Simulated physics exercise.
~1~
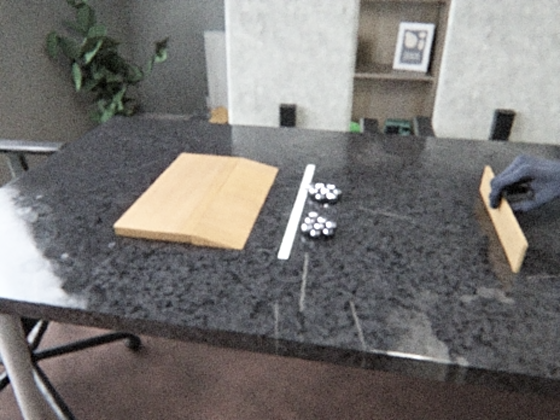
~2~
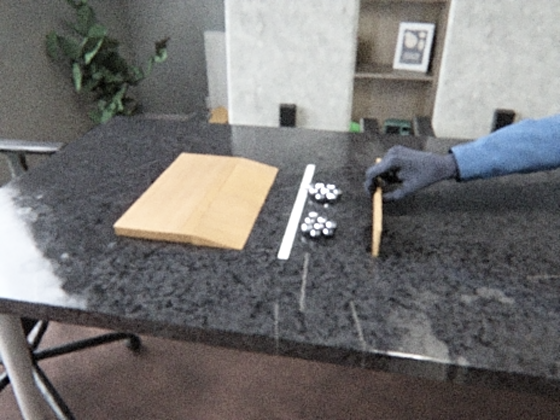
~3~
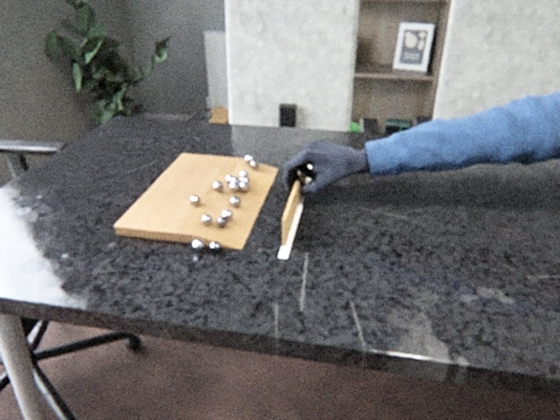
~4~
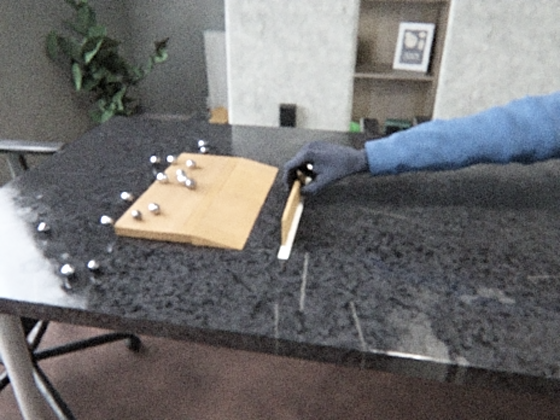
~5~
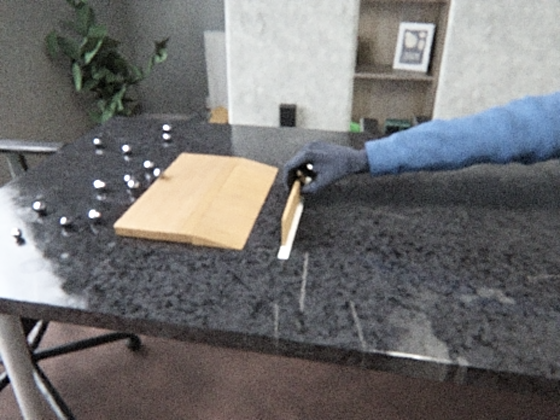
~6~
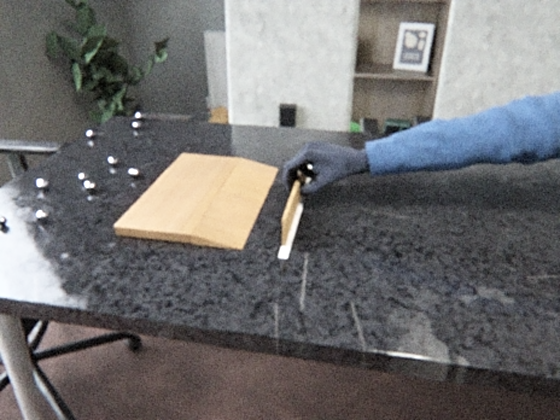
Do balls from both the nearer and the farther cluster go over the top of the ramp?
Yes, both clusters send balls over the top, and they end up scattered across the dark tabletop to the left of the ramp.
